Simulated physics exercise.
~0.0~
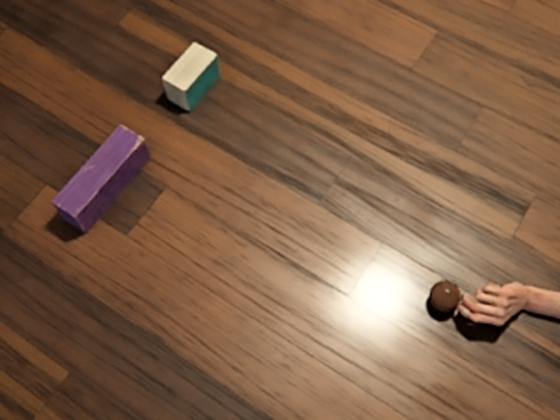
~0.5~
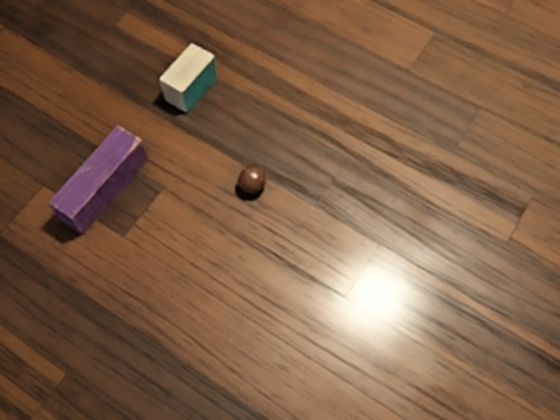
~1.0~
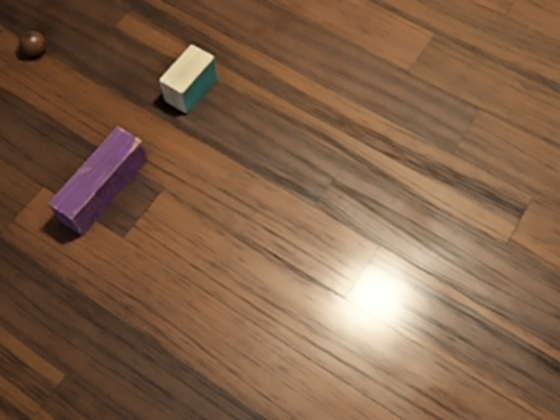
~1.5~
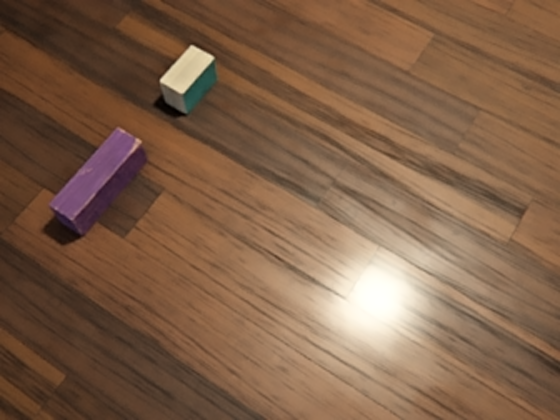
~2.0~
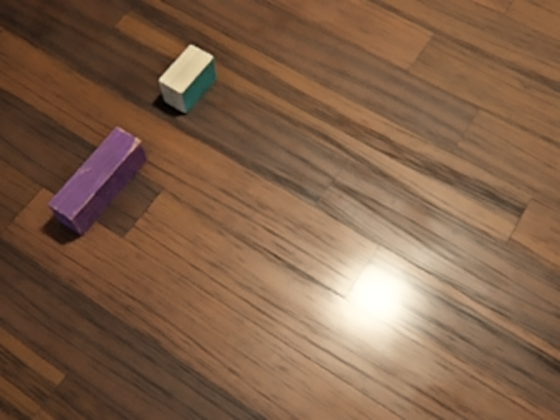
A brown onion rolls from a hand up and left between two blocks, leaving view.
